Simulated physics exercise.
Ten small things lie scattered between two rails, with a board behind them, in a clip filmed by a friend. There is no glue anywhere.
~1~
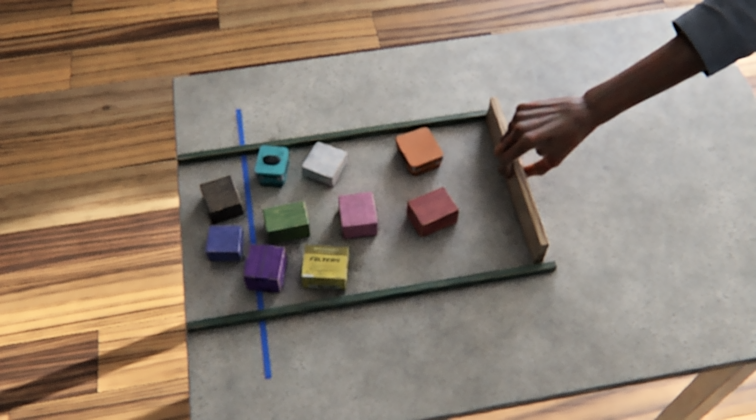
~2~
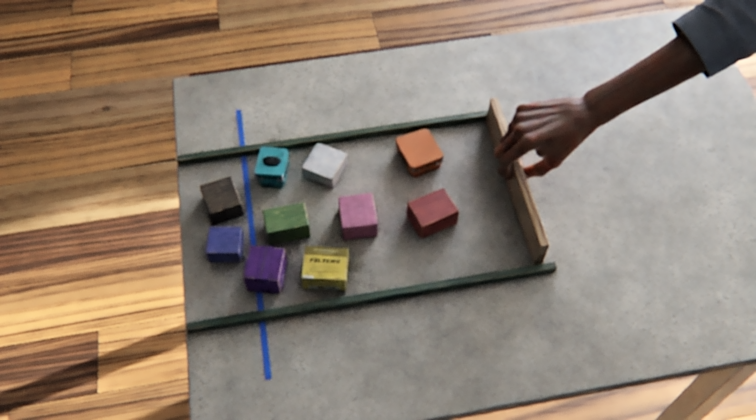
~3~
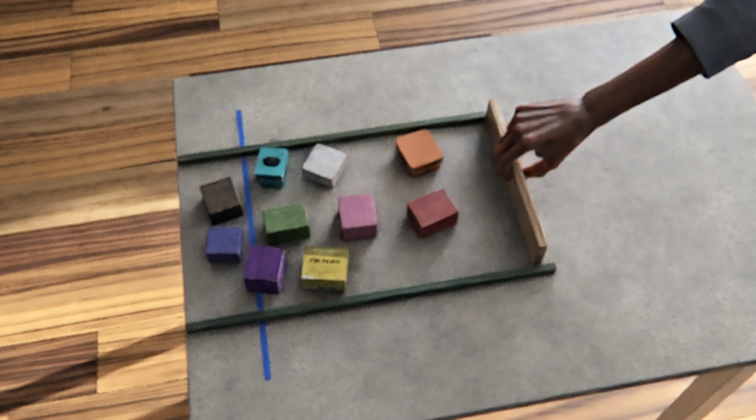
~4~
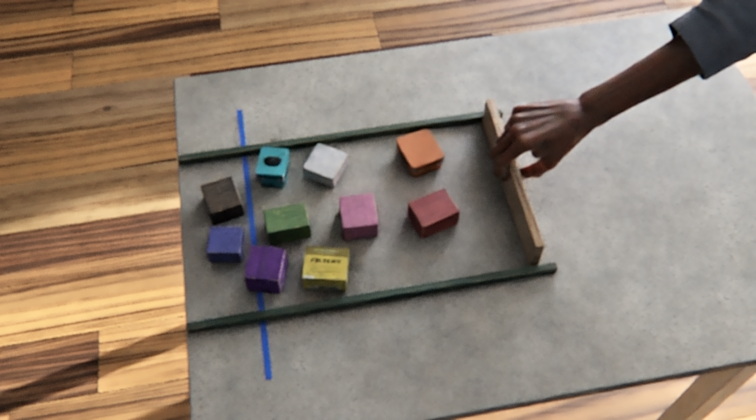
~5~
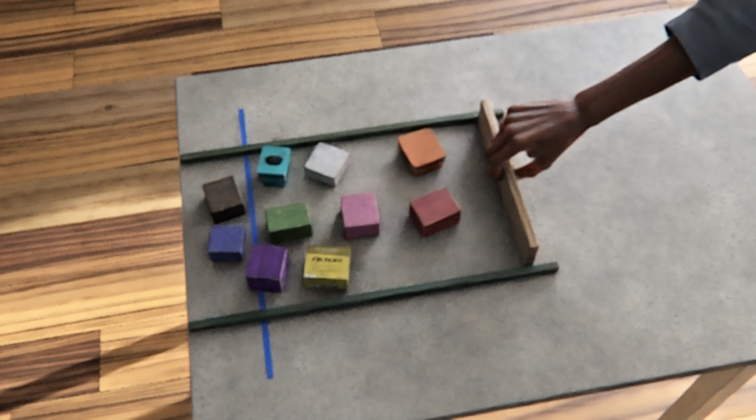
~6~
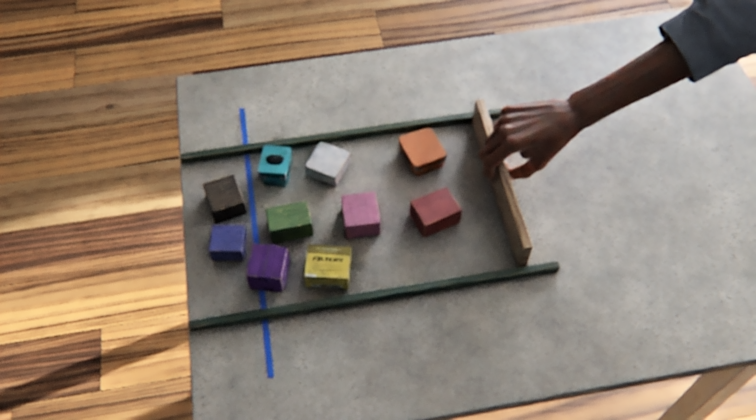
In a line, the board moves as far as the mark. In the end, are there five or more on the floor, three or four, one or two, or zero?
There are three or four on the floor.
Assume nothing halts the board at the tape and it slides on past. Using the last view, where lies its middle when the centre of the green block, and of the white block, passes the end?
Green block over the end: About (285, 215). White block over the end: About (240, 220).
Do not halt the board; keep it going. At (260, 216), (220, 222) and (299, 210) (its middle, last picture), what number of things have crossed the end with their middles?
Respectively 4, 7 and 1.
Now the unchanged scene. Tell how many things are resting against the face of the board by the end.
3 in contact.
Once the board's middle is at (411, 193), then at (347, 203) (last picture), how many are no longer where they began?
Tally at point one: 3; at point two: 7.
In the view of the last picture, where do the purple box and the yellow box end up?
Result: One at about (196, 281), the other at about (238, 285).
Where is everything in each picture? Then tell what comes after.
The first frame shows blue block (225, 244); black block (222, 199); purple box (266, 269); board (515, 177); tape (252, 229).
The second frame shows black block (222, 200); pink block (358, 216).
The third frame shows purple box (265, 270); turquoise case (273, 168).
The fourth frame shows blue block (226, 245); board (511, 179).
The fifth frame shows black block (224, 199); red block (435, 212).
The sixth frame shows blue block (228, 243); black block (225, 199); purple box (268, 268); board (500, 180); tape (255, 228).
Early on, none off yet; blue block at rest near (228, 243); black block at rest near (225, 199); purple box at rest near (268, 268).
A while later, none off yet; blue block travelled about its own width near (196, 251); black block travelled a little near (213, 202); purple box at rest near (268, 268).
Finally, the number that fall off is three or four; lost, green block, turquoise case, black block and blue block.
